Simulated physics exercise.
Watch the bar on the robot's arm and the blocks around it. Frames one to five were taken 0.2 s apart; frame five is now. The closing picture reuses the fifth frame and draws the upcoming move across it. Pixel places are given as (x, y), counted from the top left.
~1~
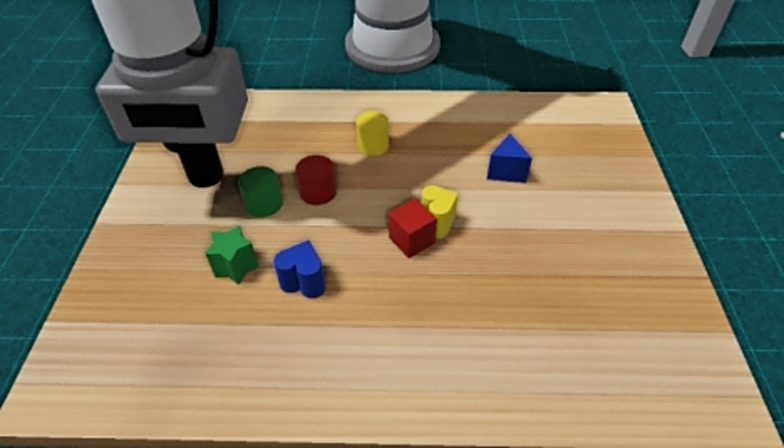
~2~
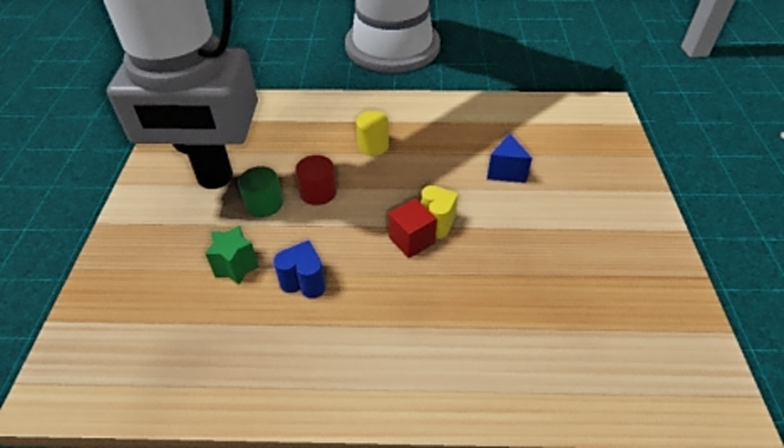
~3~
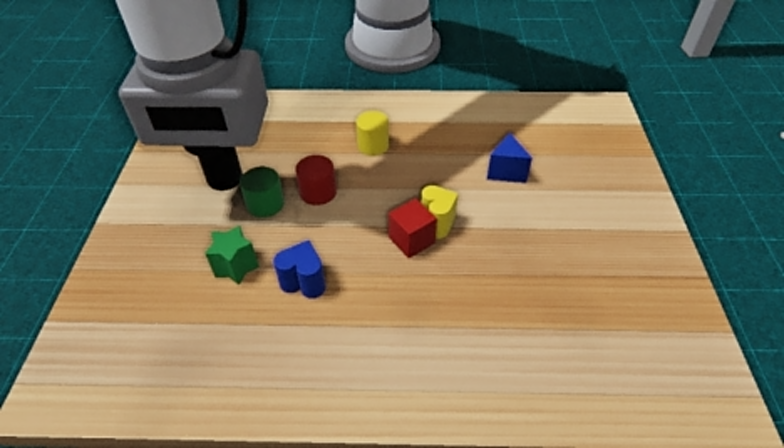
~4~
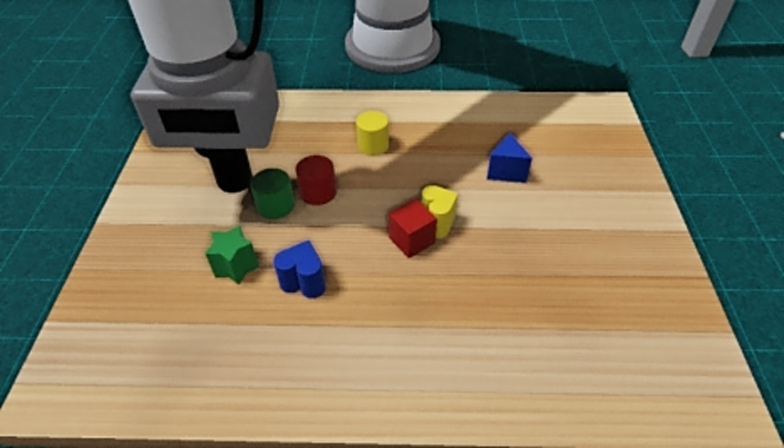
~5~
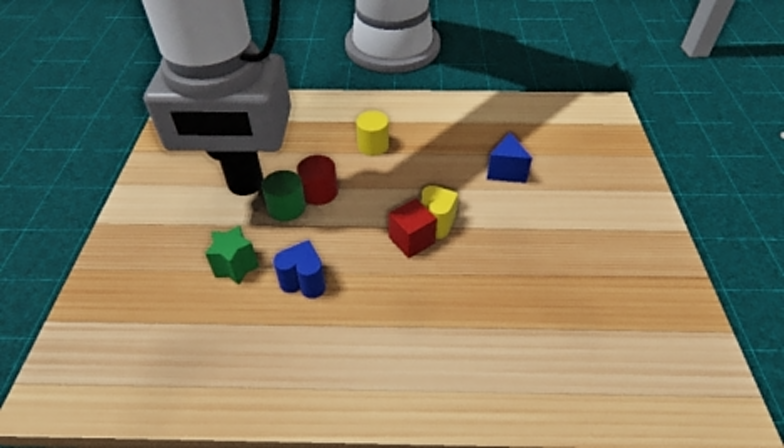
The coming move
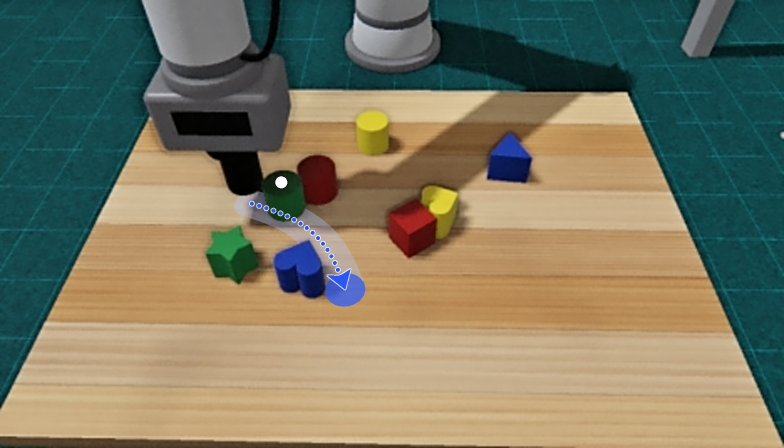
A robot arm with a black bar moving right and pushing a green cylinder slightly right among coloured blocks on a wooden table.
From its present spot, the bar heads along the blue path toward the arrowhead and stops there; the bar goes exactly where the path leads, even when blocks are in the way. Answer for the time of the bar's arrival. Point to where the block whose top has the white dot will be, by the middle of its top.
At (353, 201).
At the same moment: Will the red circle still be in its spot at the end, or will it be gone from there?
By the end it has moved.
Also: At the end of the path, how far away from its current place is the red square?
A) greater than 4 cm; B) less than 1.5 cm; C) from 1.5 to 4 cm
B.
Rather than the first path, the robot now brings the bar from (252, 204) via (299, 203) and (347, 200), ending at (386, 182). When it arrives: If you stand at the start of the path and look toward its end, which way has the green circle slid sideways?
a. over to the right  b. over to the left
Option a.
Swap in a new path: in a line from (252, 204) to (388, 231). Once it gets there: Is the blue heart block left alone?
The answer is yes.
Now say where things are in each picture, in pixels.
The first frame shows tip of the bar at (207, 177), middles of tops, green star block at (227, 242), green circle at (258, 178), blue heart block at (299, 258), red circle at (314, 167), red square at (413, 215).
The second frame shows bar at (216, 179), nothing pushed.
The third frame shows bar at (226, 180), nothing pushed.
The fourth frame shows bar at (236, 182), green circle at (270, 180).
The fifth frame shows bar at (247, 185), green star block at (227, 242), green circle at (281, 182), blue heart block at (299, 258), red circle at (316, 167), red square at (413, 215).
The line goes from (252, 204) via (294, 220) and (327, 249), ending at (345, 290); the dot is on the green circle.
The first path, step by step. One third of the way, bar at (290, 201); green circle at (328, 194); red circle at (330, 166).
Two thirds of the way, bar at (324, 231); green circle at (353, 201); red circle at (330, 166).
At the end, bar at (343, 272); green star block unmoved; green circle at (353, 201); blue heart block at (299, 261), turned 15° clockwise; red circle at (330, 166); red square unmoved.
